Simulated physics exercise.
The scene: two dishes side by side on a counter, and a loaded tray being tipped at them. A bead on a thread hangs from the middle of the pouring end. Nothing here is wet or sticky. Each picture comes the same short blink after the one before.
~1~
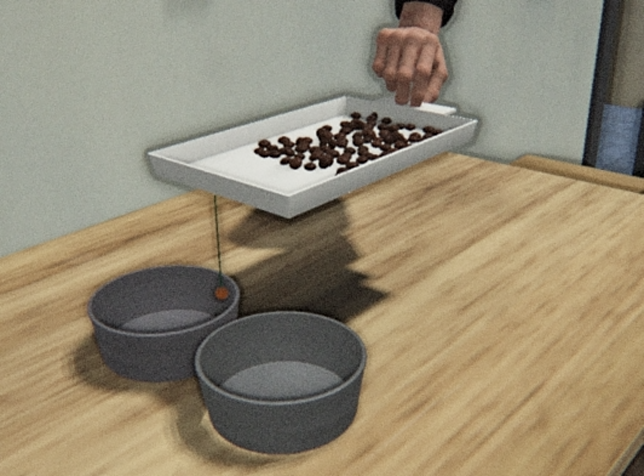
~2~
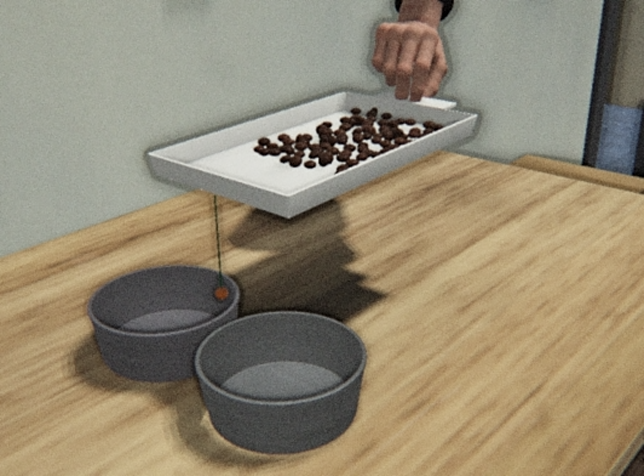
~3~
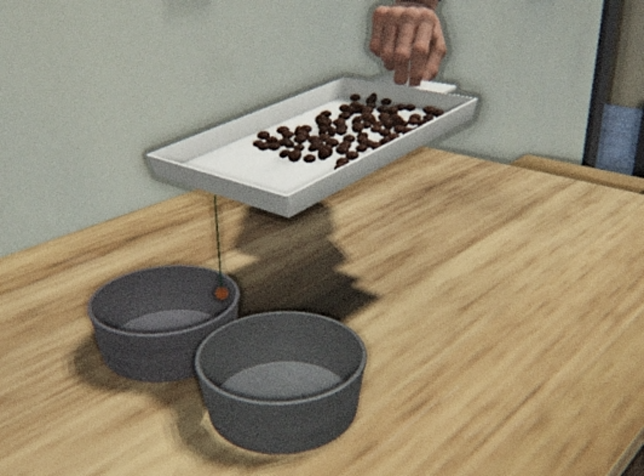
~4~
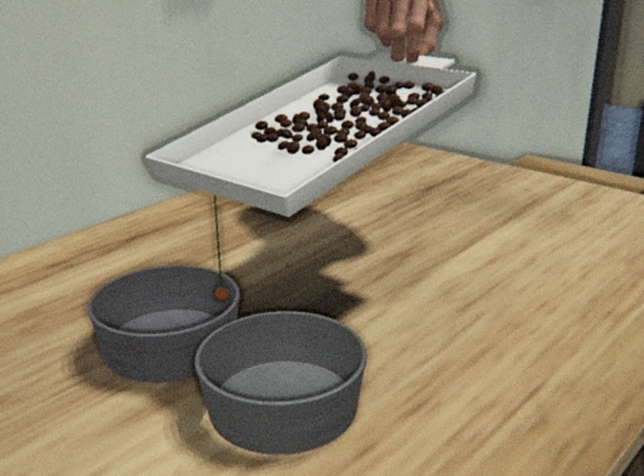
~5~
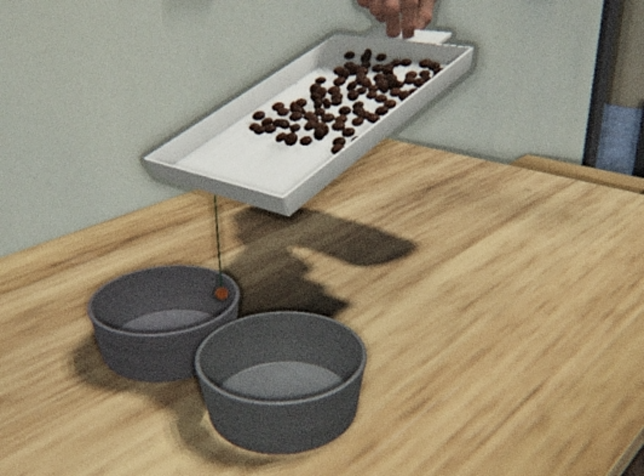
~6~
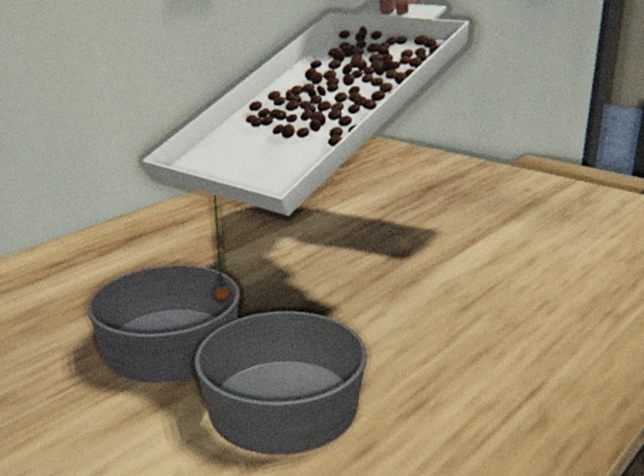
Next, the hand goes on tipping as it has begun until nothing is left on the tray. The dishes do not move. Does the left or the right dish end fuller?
The left-hand one ends fuller.
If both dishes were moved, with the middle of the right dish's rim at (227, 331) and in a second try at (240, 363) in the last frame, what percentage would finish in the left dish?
In turn 20 and 50 in a hundred.
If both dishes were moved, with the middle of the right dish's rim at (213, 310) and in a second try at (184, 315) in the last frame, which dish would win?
The first try: The right-hand dish. The second: The dish on the right.
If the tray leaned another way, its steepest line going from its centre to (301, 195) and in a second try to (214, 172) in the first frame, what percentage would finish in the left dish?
Roughly 0 per cent, and 100 per cent.
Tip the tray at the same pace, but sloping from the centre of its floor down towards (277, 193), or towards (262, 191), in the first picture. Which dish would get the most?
In turn: The right one; the right-hand dish.
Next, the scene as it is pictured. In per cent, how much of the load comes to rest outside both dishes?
About 30 per cent.
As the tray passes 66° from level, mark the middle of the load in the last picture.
Roughly at (207, 174).
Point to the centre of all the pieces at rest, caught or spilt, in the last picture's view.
At about (163, 368).
Soon, tray tipped steeply; nearly all on the tray; a small part in the air.
A while on, tray tipped past a quarter turn; about a third on the tray; a stray few in the right dish; about a third in the left dish; about a quarter outside both; a small part in the air.
Towards the end, tray tipped past a quarter turn; about a quarter in the right dish; about half in the left dish; about a third outside both.
Finally, tray tipped past a quarter turn; about a quarter in the right dish; about half in the left dish; about a third outside both.
